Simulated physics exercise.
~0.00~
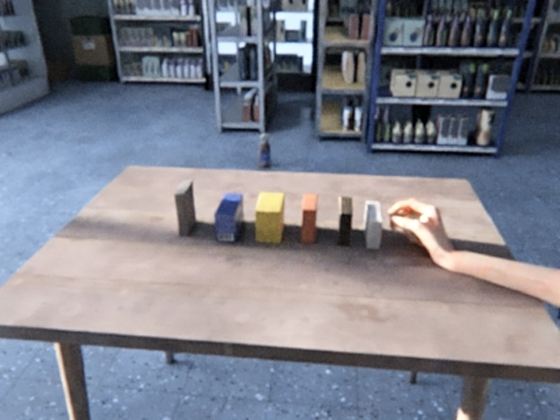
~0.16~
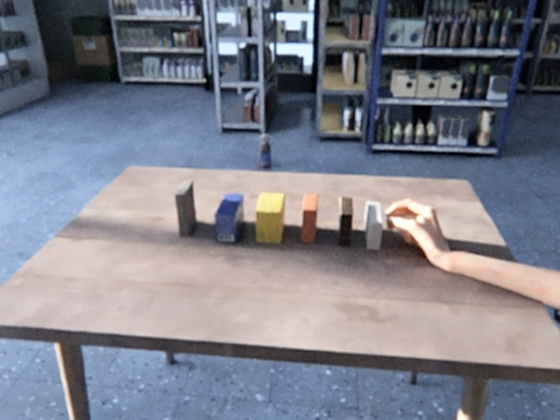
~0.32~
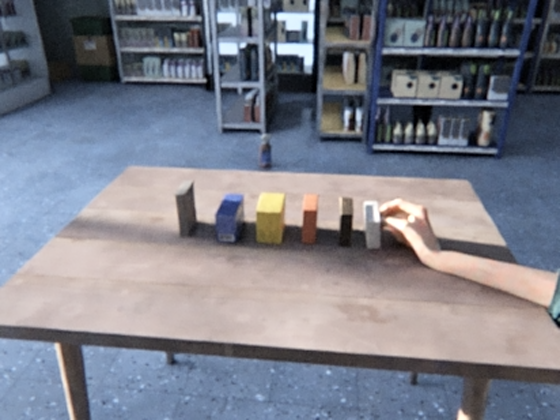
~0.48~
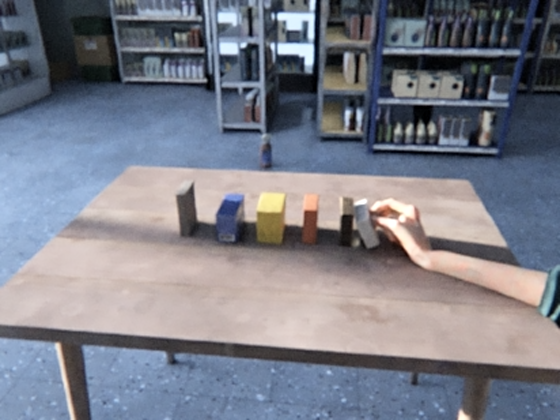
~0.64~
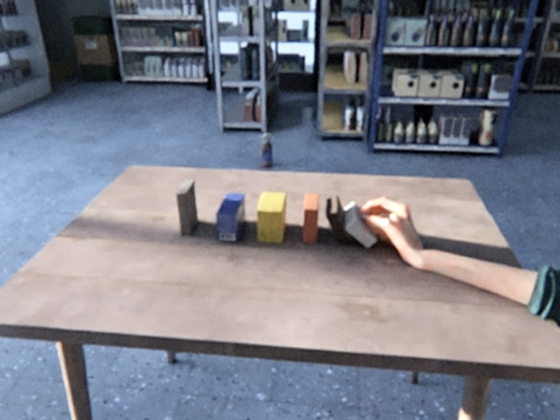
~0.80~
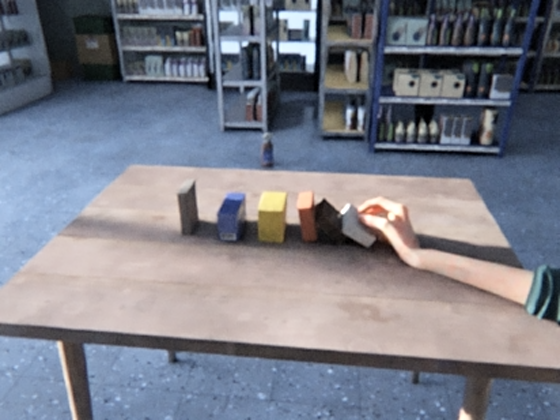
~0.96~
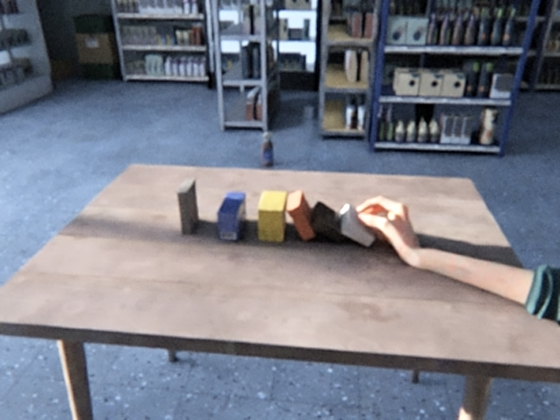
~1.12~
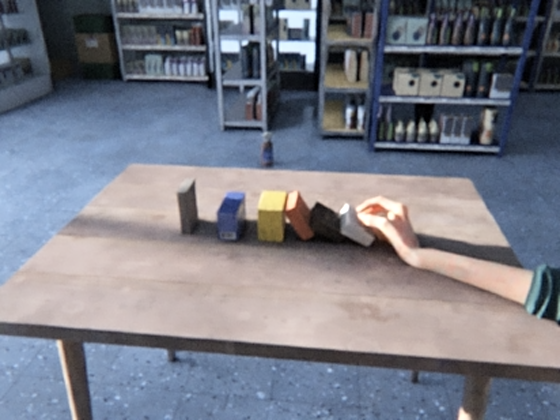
We see six upright blocks lined up on a wooden table as a hand tips the white one leftward. It knocks over the black one, which tilts the orange one against the yellow block, while the yellow, blue and grey pieces remain standing.
